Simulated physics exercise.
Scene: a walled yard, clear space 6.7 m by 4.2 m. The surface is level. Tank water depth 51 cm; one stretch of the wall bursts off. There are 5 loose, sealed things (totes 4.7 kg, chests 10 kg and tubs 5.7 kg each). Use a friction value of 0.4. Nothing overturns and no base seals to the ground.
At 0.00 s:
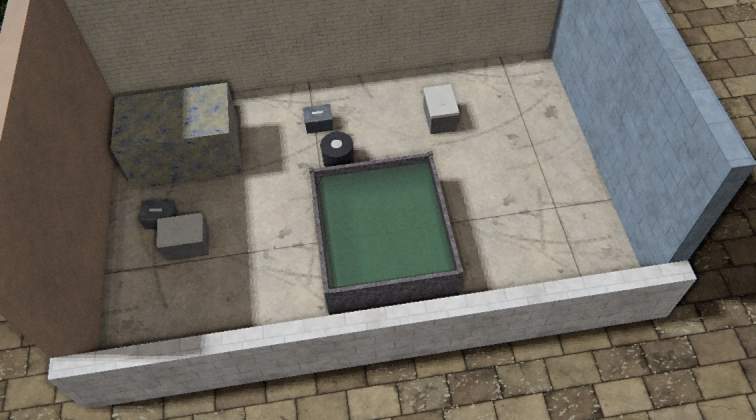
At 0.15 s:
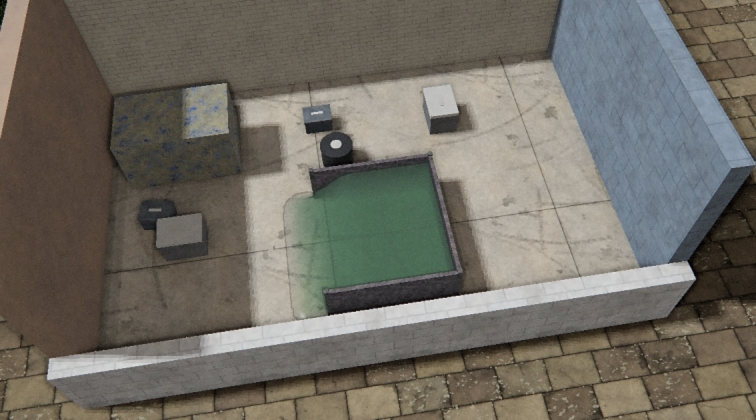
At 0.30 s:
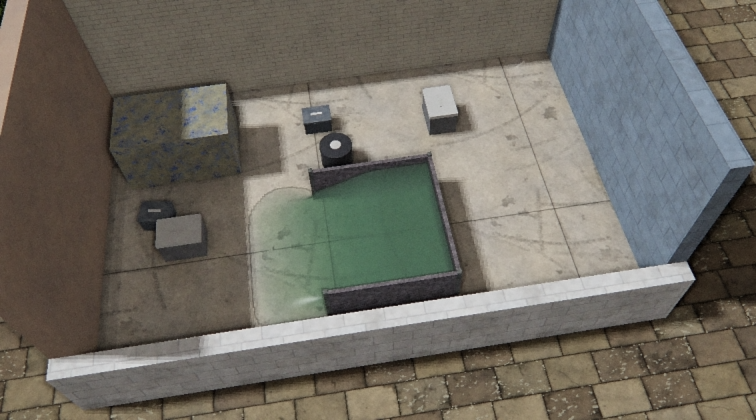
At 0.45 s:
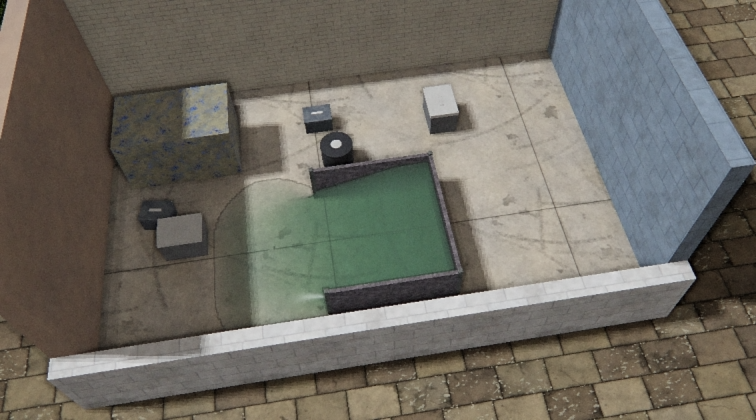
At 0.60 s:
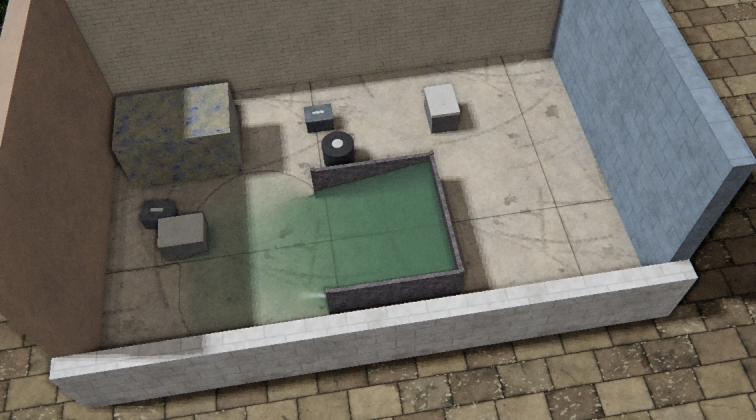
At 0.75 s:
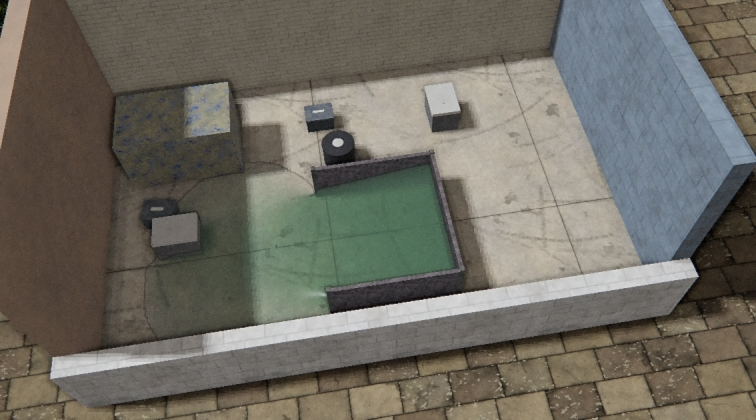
Green water pours out of the opened left side of a dark-rimmed square tank near the front of a walled yard, seen from high above. Around it on the pale floor sit a mottled block at the back left, small dark and grey objects, and a whitish box towards the right. The sheet spreads leftward, thinning, and nudges the grey box at left slightly, while the view barely shifts.
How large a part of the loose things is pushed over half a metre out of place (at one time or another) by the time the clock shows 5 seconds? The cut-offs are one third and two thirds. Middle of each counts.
Upper band.
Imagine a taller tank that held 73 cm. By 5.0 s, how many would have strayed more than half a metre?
So the tally would be 5.
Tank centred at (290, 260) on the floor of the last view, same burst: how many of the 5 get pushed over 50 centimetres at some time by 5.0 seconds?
That gives 4 of them.
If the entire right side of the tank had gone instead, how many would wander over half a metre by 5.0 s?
Then it comes to 2 of them.
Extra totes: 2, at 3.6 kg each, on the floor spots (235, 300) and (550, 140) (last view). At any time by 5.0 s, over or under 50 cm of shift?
First goes beyond, then stays inside.
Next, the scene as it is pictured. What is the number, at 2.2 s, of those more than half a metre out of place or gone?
At that moment it comes to 1.
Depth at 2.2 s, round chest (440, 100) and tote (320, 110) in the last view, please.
Some 0 cm at the first, some 0 cm at the second.
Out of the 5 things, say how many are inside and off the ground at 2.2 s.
Count: 2.
After 1.1 s 1 of 5 are over 50 cm from their spots; 0 afloat.
After 2.2 s 1 of 5 are over 50 cm from their spots; 2 afloat.
After 3.5 s 1 of 5 are over 50 cm from their spots; 2 afloat.
After 5.0 s 4 of 5 are over 50 cm from their spots, and 4 have been at some point; 3 afloat.
